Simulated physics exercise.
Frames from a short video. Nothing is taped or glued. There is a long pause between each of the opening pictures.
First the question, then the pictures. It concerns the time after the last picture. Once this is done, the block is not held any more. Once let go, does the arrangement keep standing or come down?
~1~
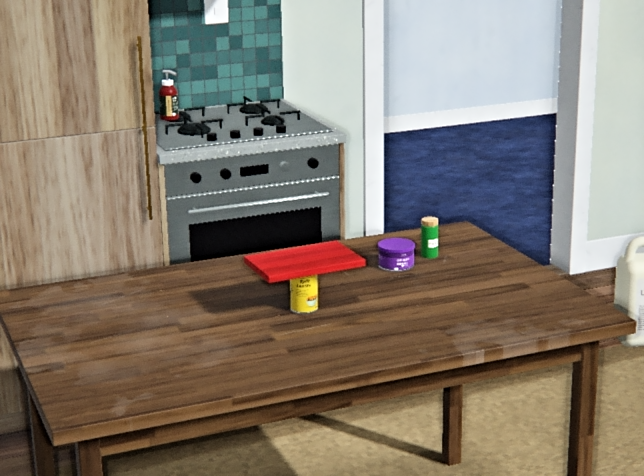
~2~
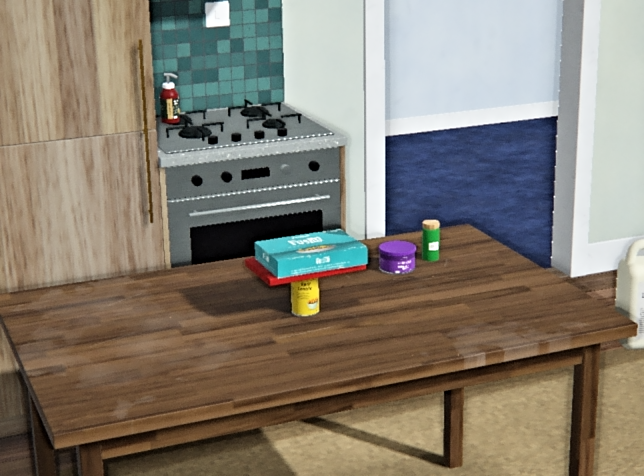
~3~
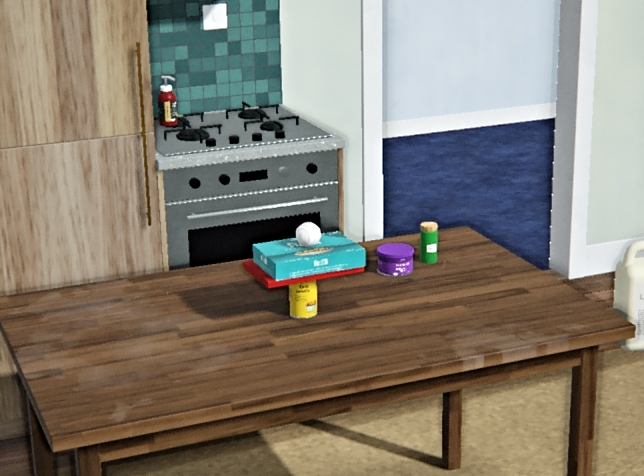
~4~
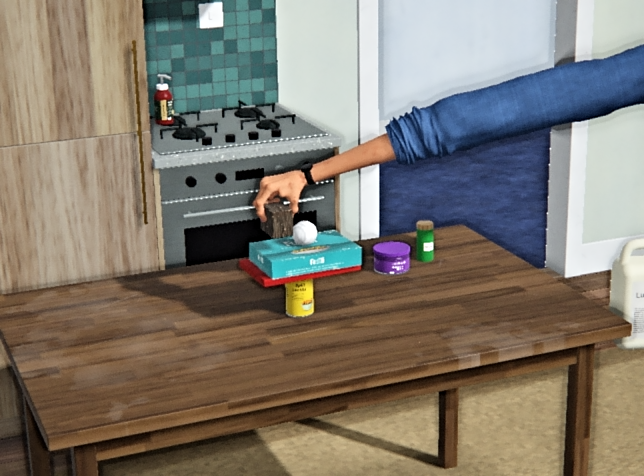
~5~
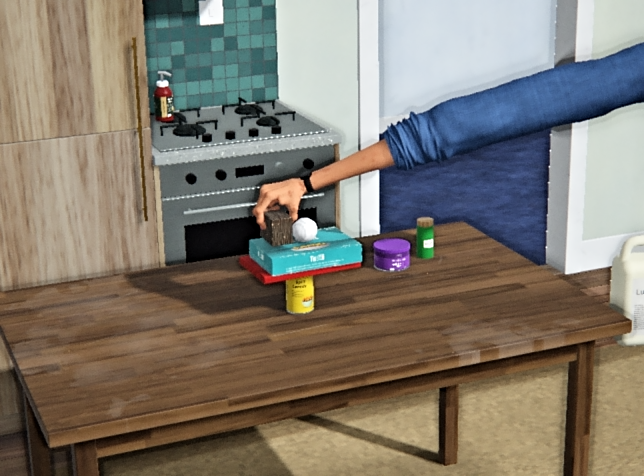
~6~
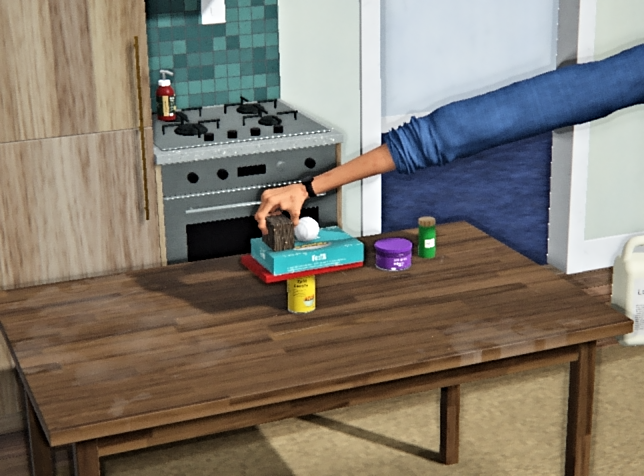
The arrangement keeps standing.
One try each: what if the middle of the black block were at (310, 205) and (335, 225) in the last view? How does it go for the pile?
Well, on the first go it tumbles down, and on the second it stays steady.
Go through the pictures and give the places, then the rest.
In the first picture, the last thing is not in view yet.
In the second picture, the last thing is not in view yet.
In the third picture, the last thing is not in view yet; purple tub (395, 260).
In the fourth picture, still above its spot; black block (277, 219); white onion (304, 233).
In the fifth picture, still above its spot; black block (276, 227).
In the sixth picture, set down, still held; black block (278, 232); purple tub (393, 255).
Then, 0.20 s after the last picture, nothing has stirred.
Then, 0.70 s after the last picture, black block resting near (278, 232).
Then, 1.20 s after the last picture, black block resting near (277, 232).
At rest, all 7 in place. Seen from the same camera at the end, black block near (277, 232). The pile keeps its balance.
